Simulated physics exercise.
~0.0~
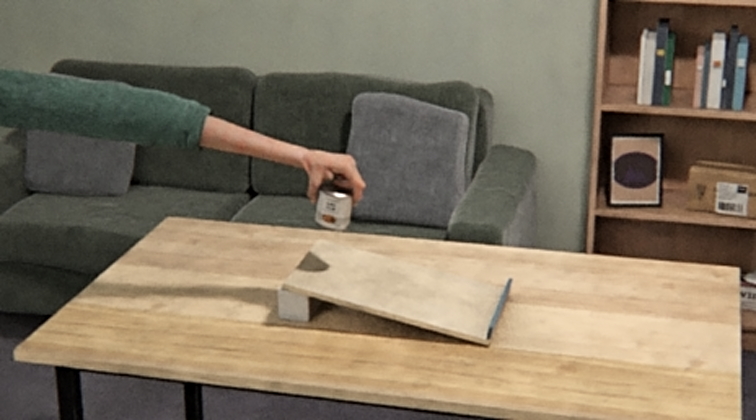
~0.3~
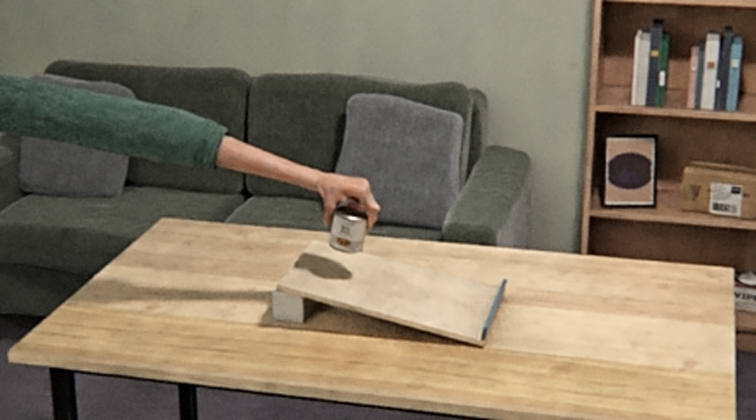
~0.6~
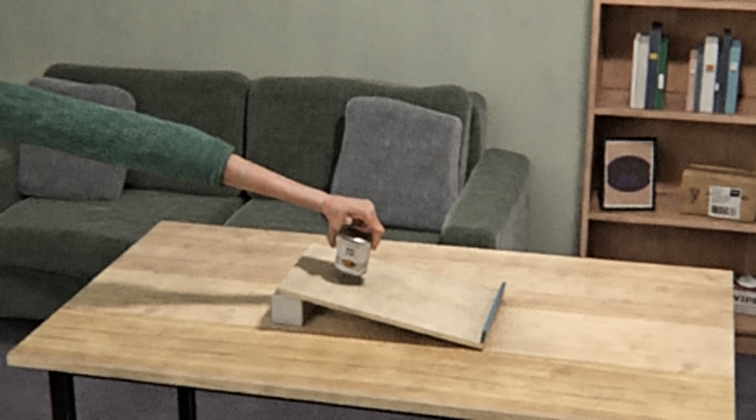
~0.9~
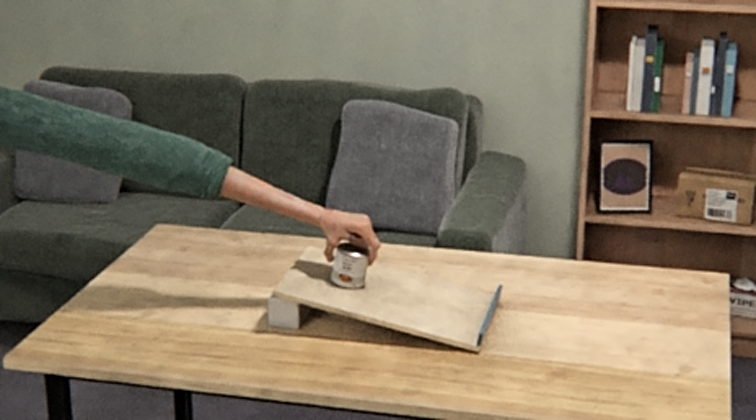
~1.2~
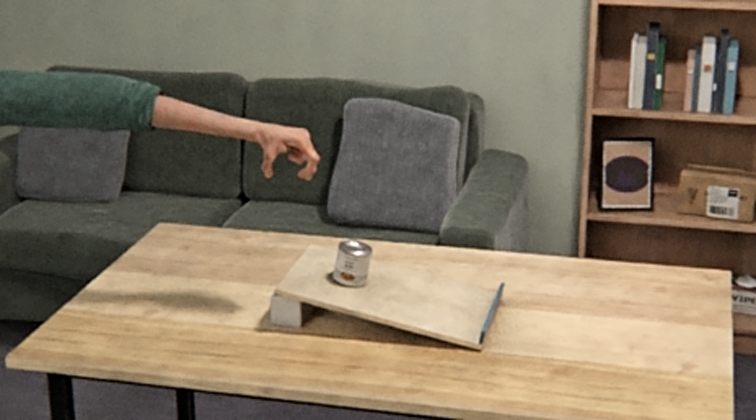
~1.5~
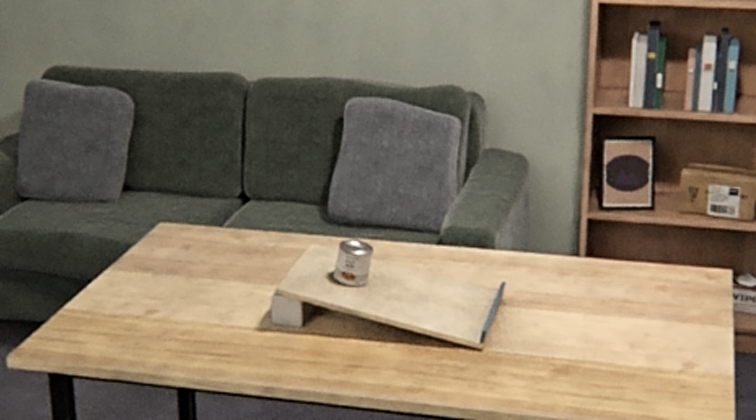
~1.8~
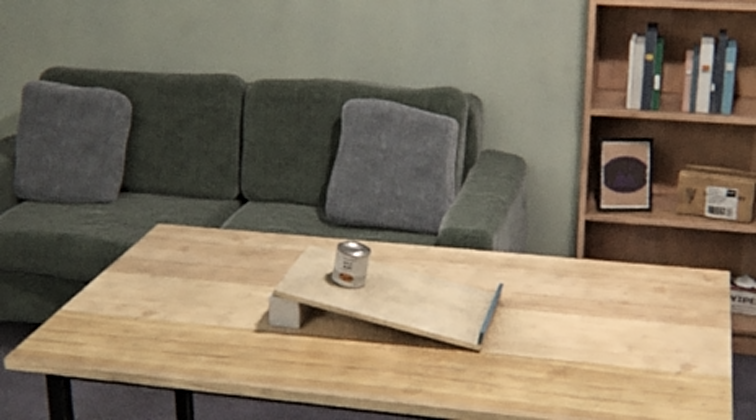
A hand lowers a small tin onto a sloping board, lets go, and it stays put.
